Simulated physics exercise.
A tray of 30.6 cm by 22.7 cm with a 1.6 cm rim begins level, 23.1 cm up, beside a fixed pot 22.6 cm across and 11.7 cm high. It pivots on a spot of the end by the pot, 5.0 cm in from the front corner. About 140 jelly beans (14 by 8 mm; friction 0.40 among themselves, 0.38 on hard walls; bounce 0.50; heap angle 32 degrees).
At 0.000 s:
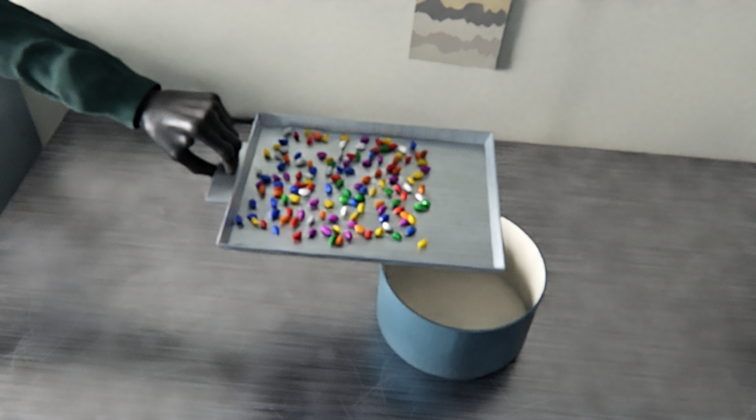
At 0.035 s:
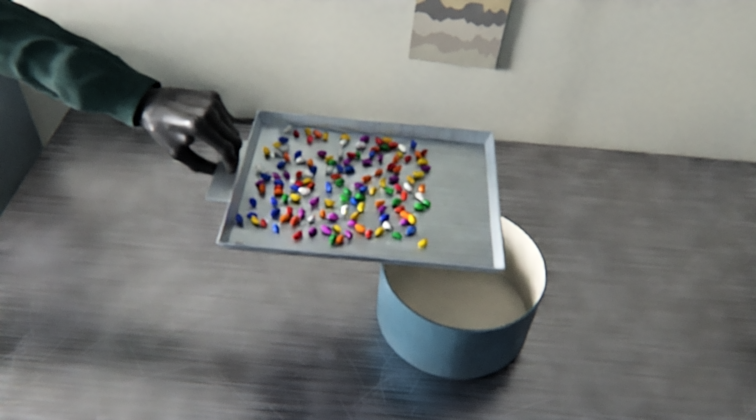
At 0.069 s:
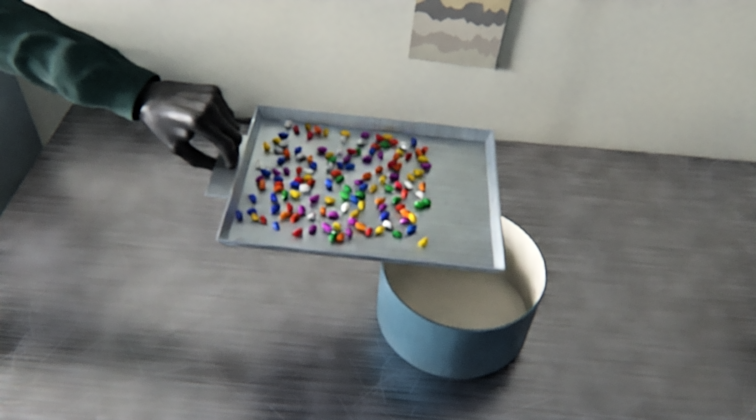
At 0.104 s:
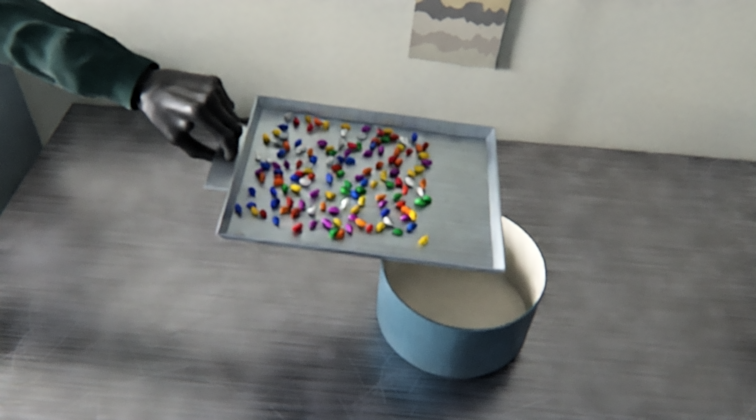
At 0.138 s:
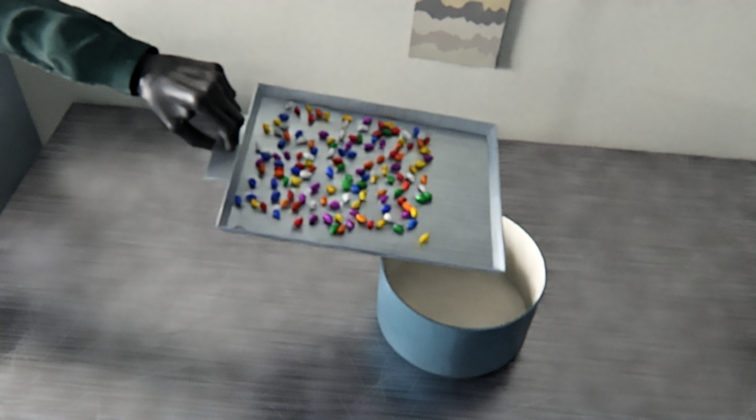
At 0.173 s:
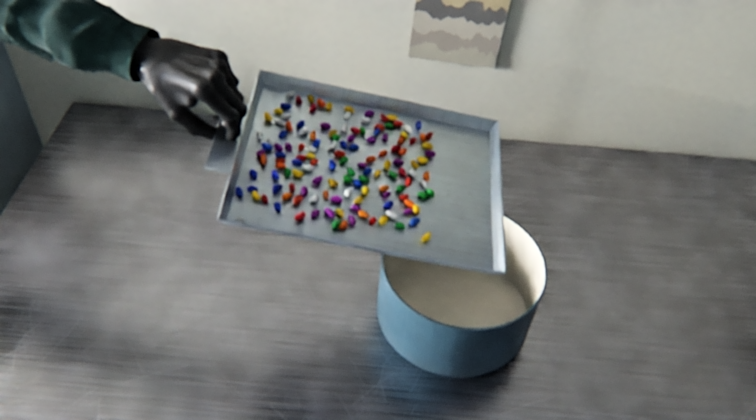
A dark grey, streaked tabletop against a pale wall is seen from above at an angle, with part of a striped picture at the top. A black-gloved hand in a dark green sleeve holds a grey rimmed tray of multicoloured jelly beans, its right end above a blue pot with a cream inside. The hand raises the tray's left end slightly, tilting it rightward, while the beans barely shift and the camera stays still.
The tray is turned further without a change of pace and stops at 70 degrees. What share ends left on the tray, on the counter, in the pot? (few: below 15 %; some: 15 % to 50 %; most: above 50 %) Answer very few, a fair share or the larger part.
Tray very few, counter the larger part, pot very few.
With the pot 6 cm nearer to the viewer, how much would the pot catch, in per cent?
Then about 50 per cent.
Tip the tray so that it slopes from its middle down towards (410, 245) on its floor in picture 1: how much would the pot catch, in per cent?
Some 0 per cent.
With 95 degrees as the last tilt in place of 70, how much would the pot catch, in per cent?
In that case some 0 per cent.
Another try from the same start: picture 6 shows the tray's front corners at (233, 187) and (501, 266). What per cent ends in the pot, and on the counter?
Pot 10, counter 90.
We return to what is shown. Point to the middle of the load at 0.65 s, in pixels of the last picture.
Near (485, 255).
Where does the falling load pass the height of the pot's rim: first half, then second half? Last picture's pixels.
First near (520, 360), later near (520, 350).
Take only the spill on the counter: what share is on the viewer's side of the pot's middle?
About 100 per cent.
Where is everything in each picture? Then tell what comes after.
In the first picture, tray tilt 0 degrees, front corners at (225, 240) and (497, 263); middle of the pieces at (340, 183); pot at (464, 262).
In the second picture, tray tilt 1 degrees, front corners at (225, 239) and (498, 263); middle of the pieces at (340, 182).
In the third picture, tray tilt 2 degrees, front corners at (225, 235) and (498, 264); middle of the pieces at (340, 178).
In the fourth picture, tray tilt 5 degrees, front corners at (225, 229) and (498, 264), lowest corner right front; middle of the pieces at (341, 173).
In the fifth picture, tray tilt 8 degrees, front corners at (225, 222) and (498, 265), lowest corner right front; middle of the pieces at (342, 166).
In the sixth picture, tray tilt 11 degrees, front corners at (226, 215) and (499, 266), lowest corner right front; middle of the pieces at (344, 160); pot at (464, 260). Its pace works out near 100 degrees a second.
Then, at 0.46 s, tilt 40 degrees; the tray holds 100 %, the pot 0 %.
Then, at 0.65 s, tilt 59 degrees; the tray holds 85 %, the pot 0 %.
Then, at 0.97 s, tilt 70 degrees; the tray holds 5 %, the pot 0 %.
At rest (2.3 s), tray 0 %, counter 100 %, pot 0 %.
